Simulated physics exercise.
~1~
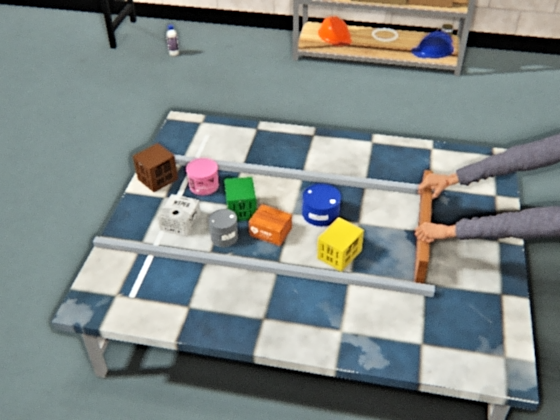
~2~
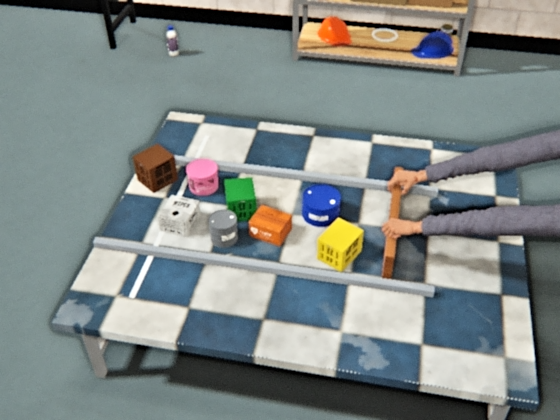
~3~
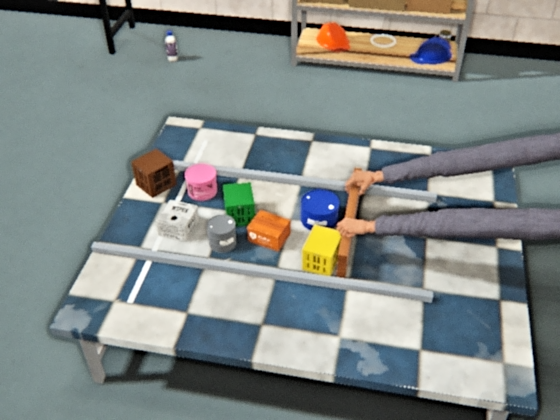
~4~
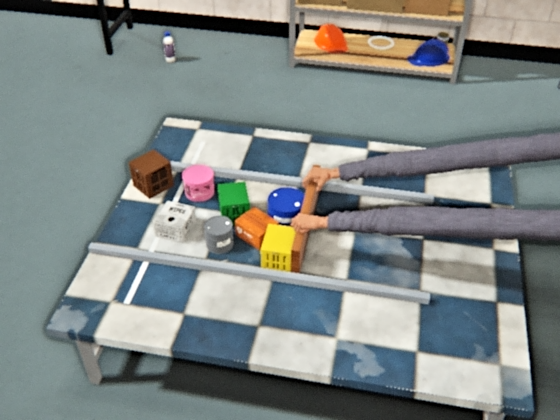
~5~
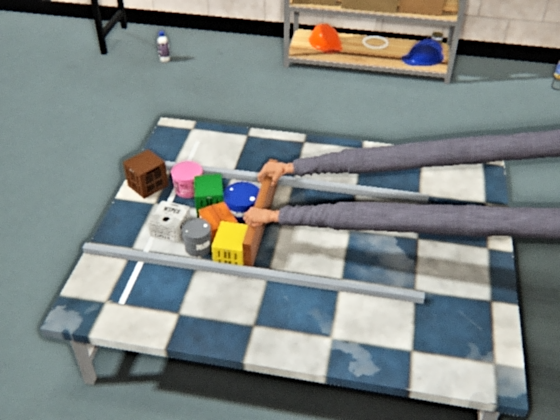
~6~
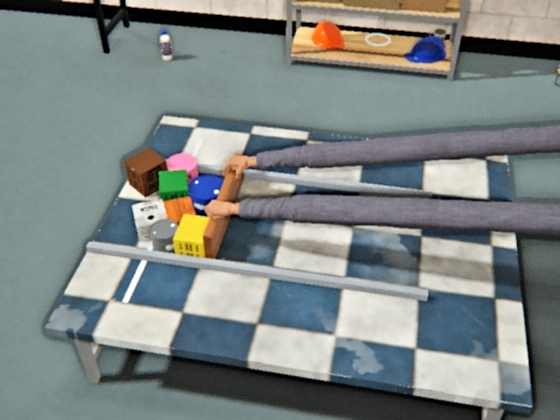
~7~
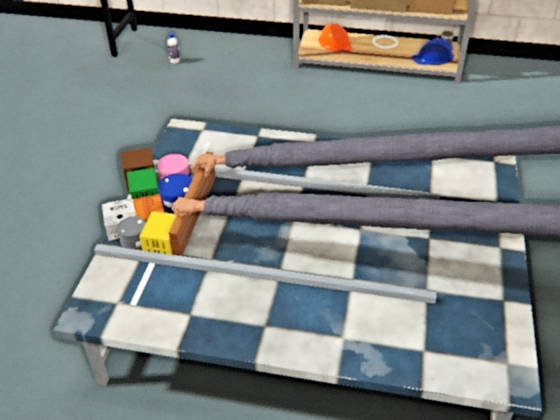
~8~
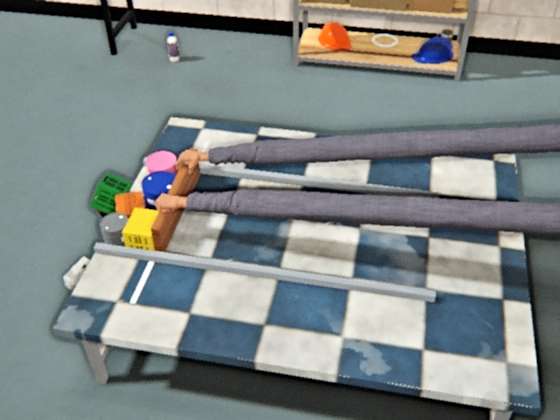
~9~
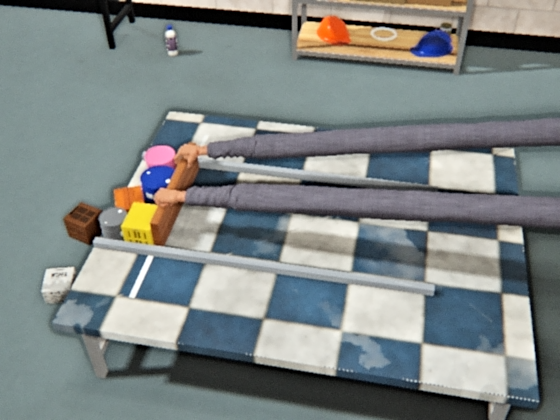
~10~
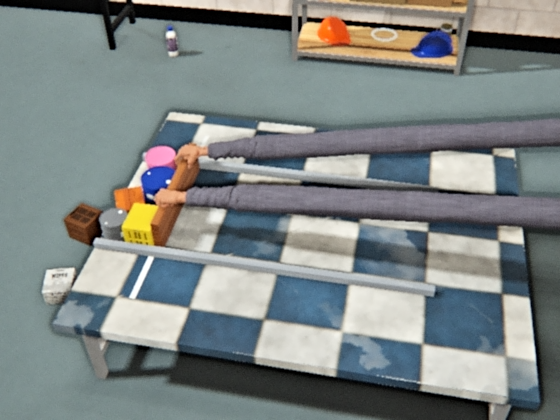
On a checkered platform, two hands push a plank left, and three of eight objects fall off.
